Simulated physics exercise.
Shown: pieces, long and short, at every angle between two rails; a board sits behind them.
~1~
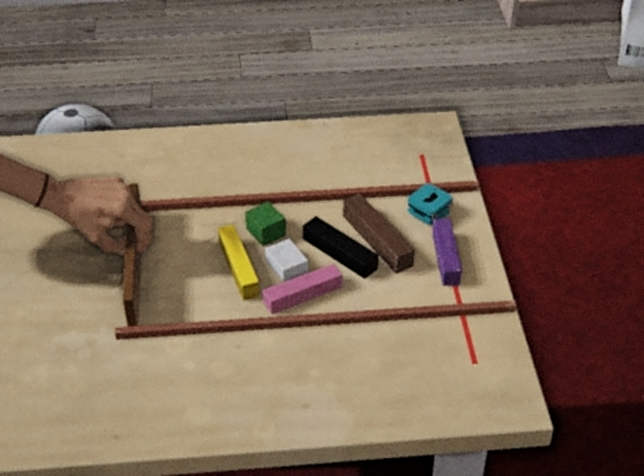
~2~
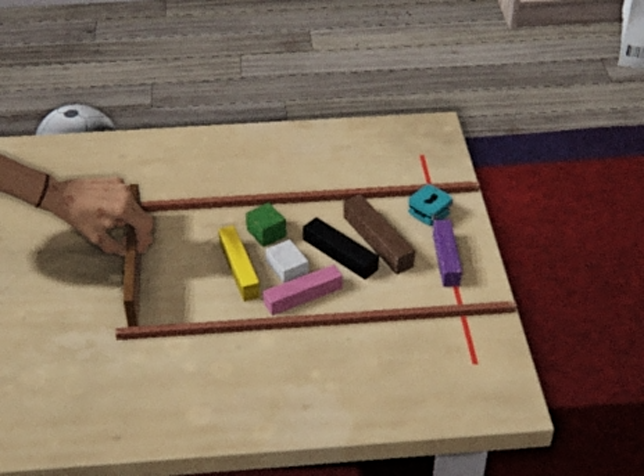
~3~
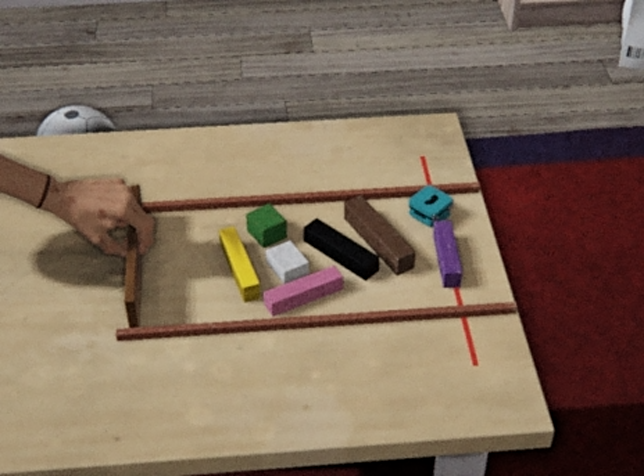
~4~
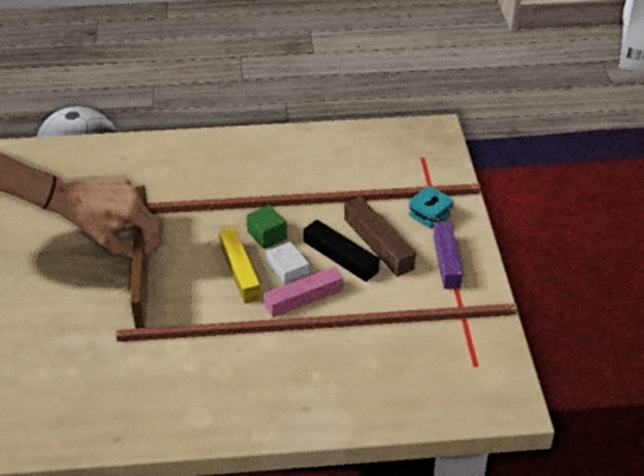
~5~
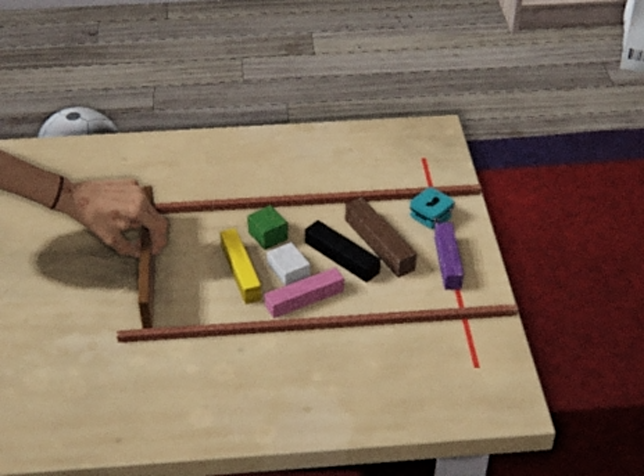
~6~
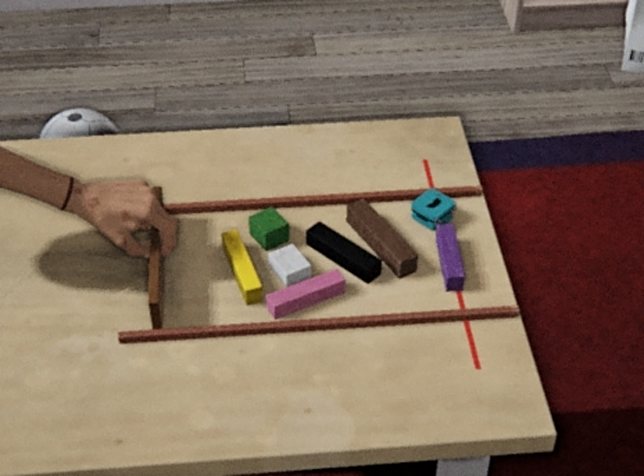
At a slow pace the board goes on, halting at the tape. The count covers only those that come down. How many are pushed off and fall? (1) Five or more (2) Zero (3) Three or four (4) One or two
(3) Three or four.
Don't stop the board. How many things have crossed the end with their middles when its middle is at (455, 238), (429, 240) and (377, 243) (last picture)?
Respectively 4, 2 and 0.
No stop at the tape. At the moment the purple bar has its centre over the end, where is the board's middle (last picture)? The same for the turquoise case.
Roughly (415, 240); for the second one, roughly (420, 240).
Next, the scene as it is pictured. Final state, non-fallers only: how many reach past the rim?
The count is 2.
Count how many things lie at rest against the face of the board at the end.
I count 3 of them.
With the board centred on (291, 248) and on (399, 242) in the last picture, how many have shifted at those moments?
First position 5; second position 8.
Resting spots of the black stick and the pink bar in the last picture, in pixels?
First object about (497, 236); second object about (495, 283).
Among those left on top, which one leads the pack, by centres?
Answer: The black stick.
Soon after, none off yet; purple bar at rest near (450, 257); turquoise case at rest near (433, 211); brown bar at rest near (381, 238).
Then, none off yet; purple bar moved a little near (472, 257); turquoise case at rest near (435, 210); brown bar moved a little near (423, 229).
At rest, the number that fall off is three or four; fallen, brown bar, turquoise case and purple bar.
